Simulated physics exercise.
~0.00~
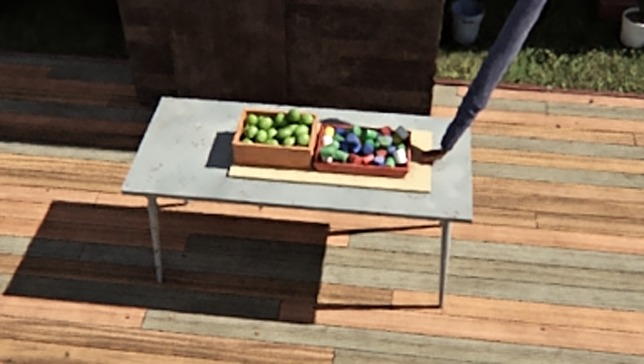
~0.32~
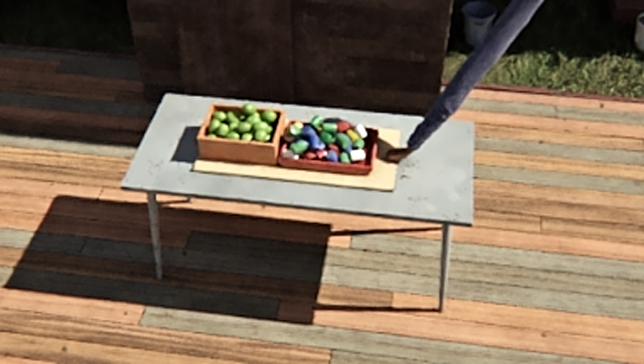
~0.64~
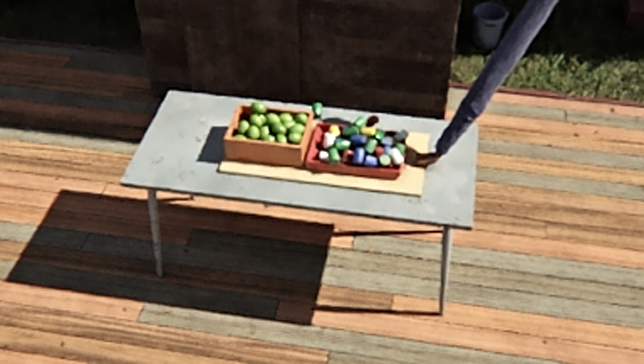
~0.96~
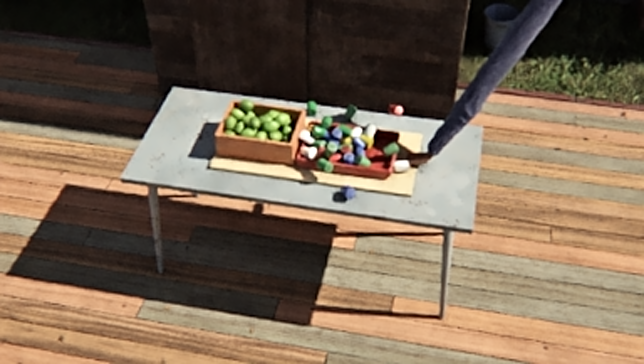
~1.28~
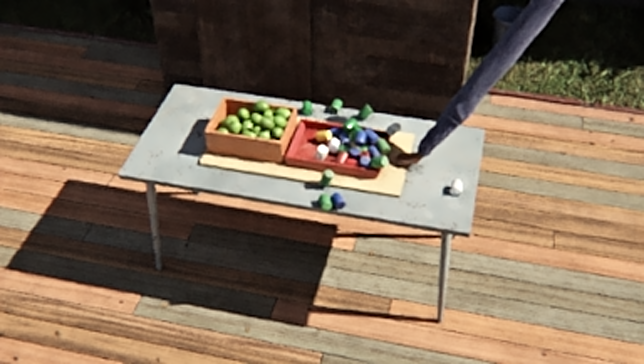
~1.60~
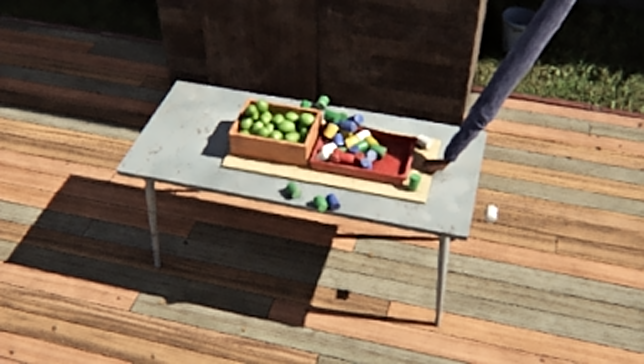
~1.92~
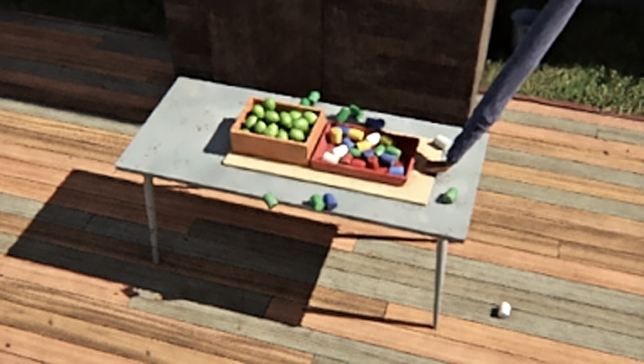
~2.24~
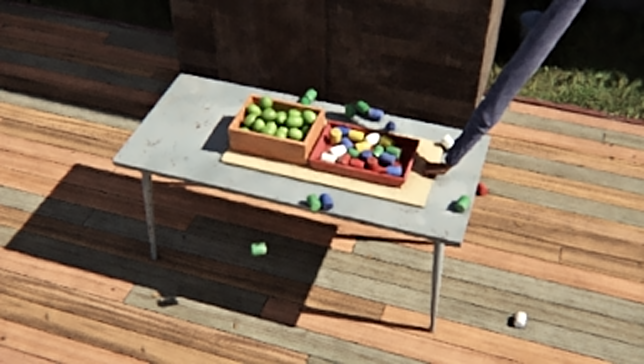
A board holding a box of limes and a red box of small colourful jars was jerked side to side on a table by a dark arm, until jars spilled across the tabletop and some dropped off, while the limes stayed in their box.
